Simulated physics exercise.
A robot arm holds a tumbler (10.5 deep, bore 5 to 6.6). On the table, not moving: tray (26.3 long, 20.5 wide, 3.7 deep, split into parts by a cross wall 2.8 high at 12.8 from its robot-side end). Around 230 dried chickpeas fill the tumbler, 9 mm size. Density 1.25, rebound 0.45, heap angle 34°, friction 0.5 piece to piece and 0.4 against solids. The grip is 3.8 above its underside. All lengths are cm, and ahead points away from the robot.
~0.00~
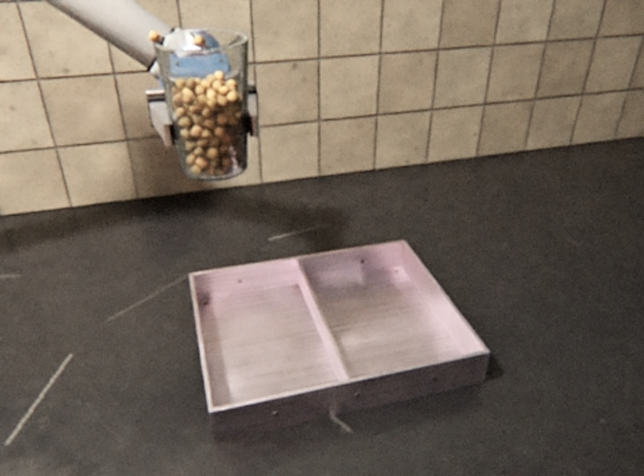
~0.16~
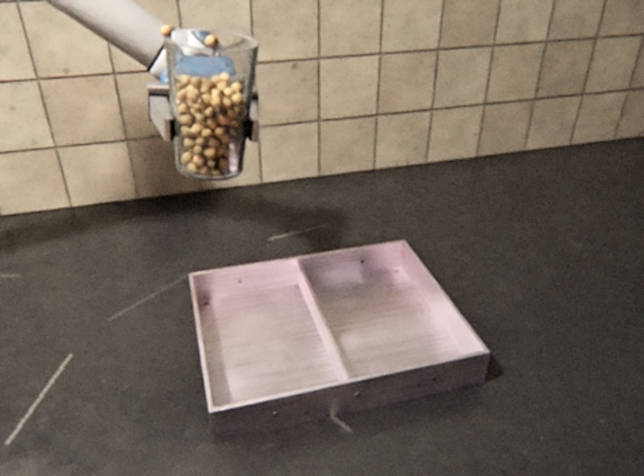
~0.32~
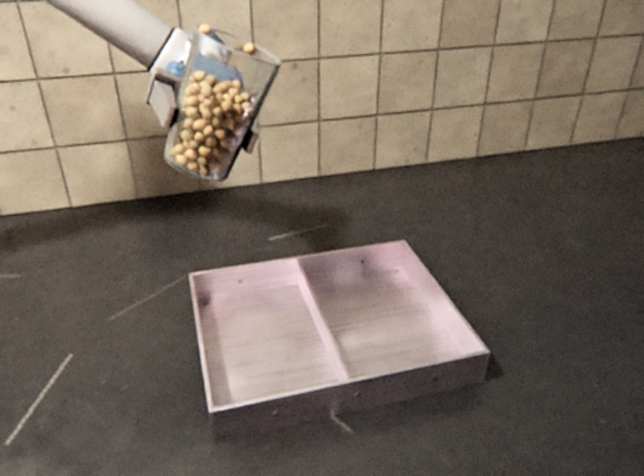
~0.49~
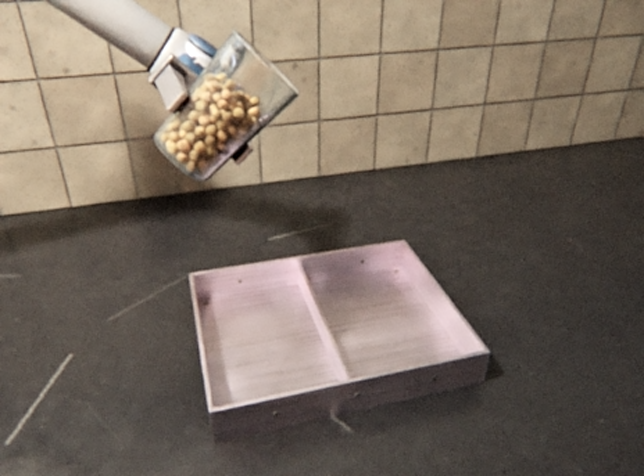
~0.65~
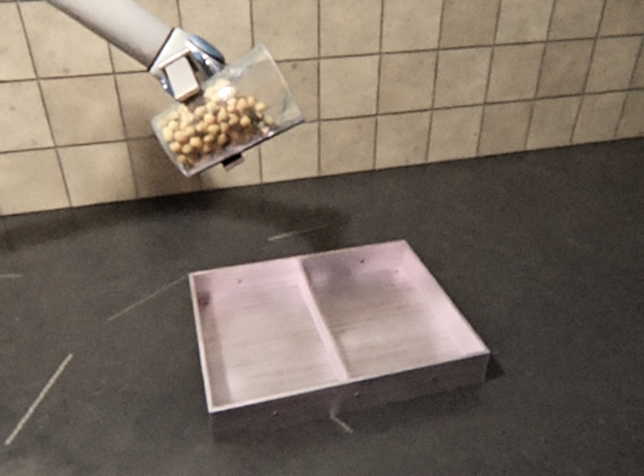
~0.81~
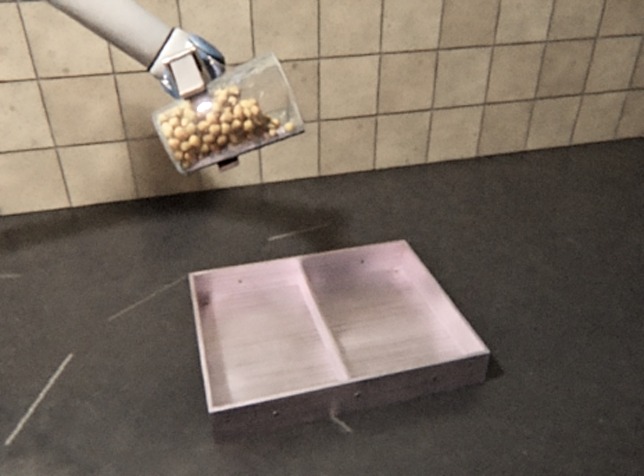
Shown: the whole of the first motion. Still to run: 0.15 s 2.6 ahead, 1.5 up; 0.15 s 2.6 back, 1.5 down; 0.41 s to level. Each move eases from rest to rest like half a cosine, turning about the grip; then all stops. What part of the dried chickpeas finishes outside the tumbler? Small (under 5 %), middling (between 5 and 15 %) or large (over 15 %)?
Answer: Small; under 5 % of the dried chickpeas finish outside the tumbler.
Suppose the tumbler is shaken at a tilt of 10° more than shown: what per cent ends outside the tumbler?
Some 10 per cent.
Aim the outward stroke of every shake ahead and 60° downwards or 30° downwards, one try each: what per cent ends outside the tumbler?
About 0 and 0 per cent.
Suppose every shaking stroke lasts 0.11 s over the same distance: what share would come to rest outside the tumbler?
Then about 10 per cent.
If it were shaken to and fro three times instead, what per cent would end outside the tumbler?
Then about 15 per cent.
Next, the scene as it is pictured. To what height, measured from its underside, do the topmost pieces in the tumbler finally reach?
About 9.0 cm.
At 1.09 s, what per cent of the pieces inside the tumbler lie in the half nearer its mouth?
Some 40 per cent.
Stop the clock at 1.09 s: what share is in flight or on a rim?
Some 1 per cent.
After 1.09 s, tilted 71° forward, highest piece 28 above the table; 228 in the tumbler, 2 in flight or on a rim.
After 1.38 s, tilted 19° forward, highest piece 31 above the table; 228 in the tumbler, 2 in the far-side part.
After 1.72 s, level, highest piece 31 above the table; 228 in the tumbler, 2 in the far-side part.
After 2.77 s, level, highest piece 31 above the table; 228 in the tumbler, 2 in the far-side part.
In the end, 228 in the tumbler, 2 in the far-side part. That is 1 % outside the tumbler.
